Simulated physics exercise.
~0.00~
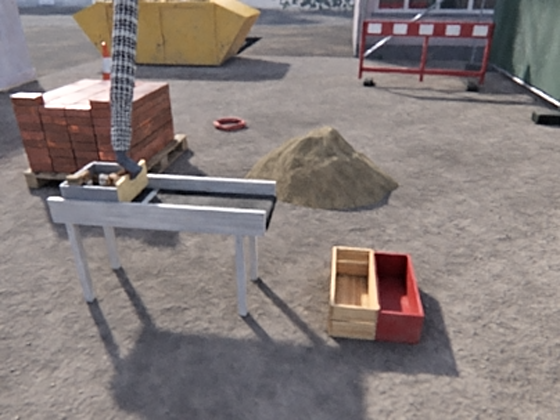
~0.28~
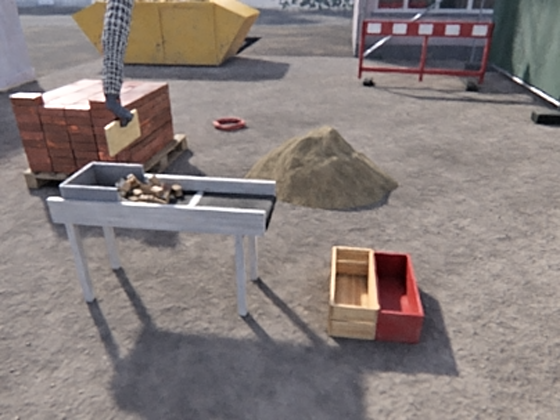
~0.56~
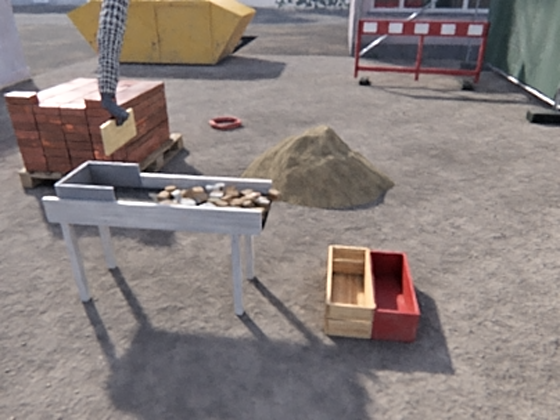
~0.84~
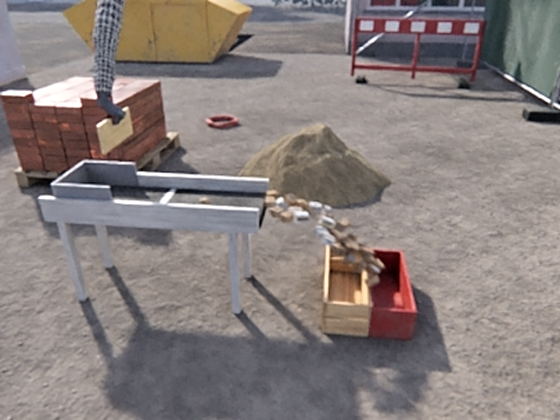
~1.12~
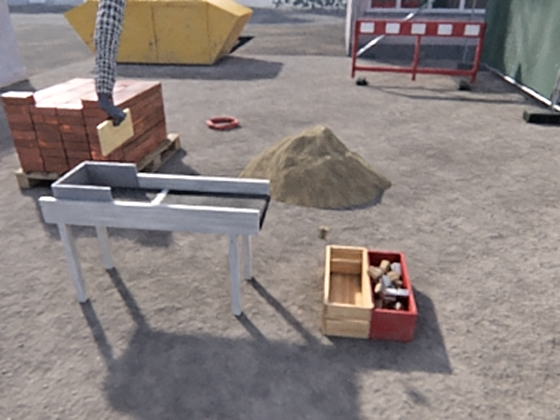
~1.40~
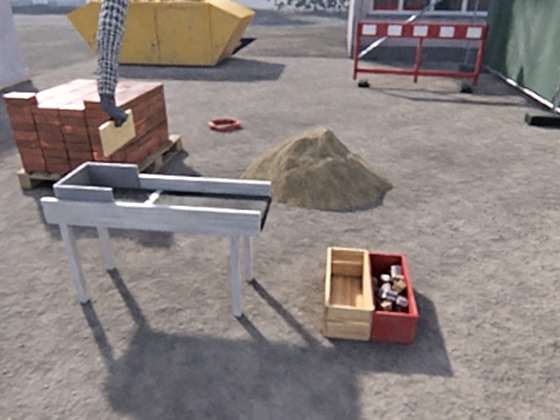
In a gravelly yard, an arm in a checked sleeve lifted a gate from a grey pen, and a heap of small brown and white pieces rode the belt rightward, poured off the end past the wooden tub, and settled in the red bin.
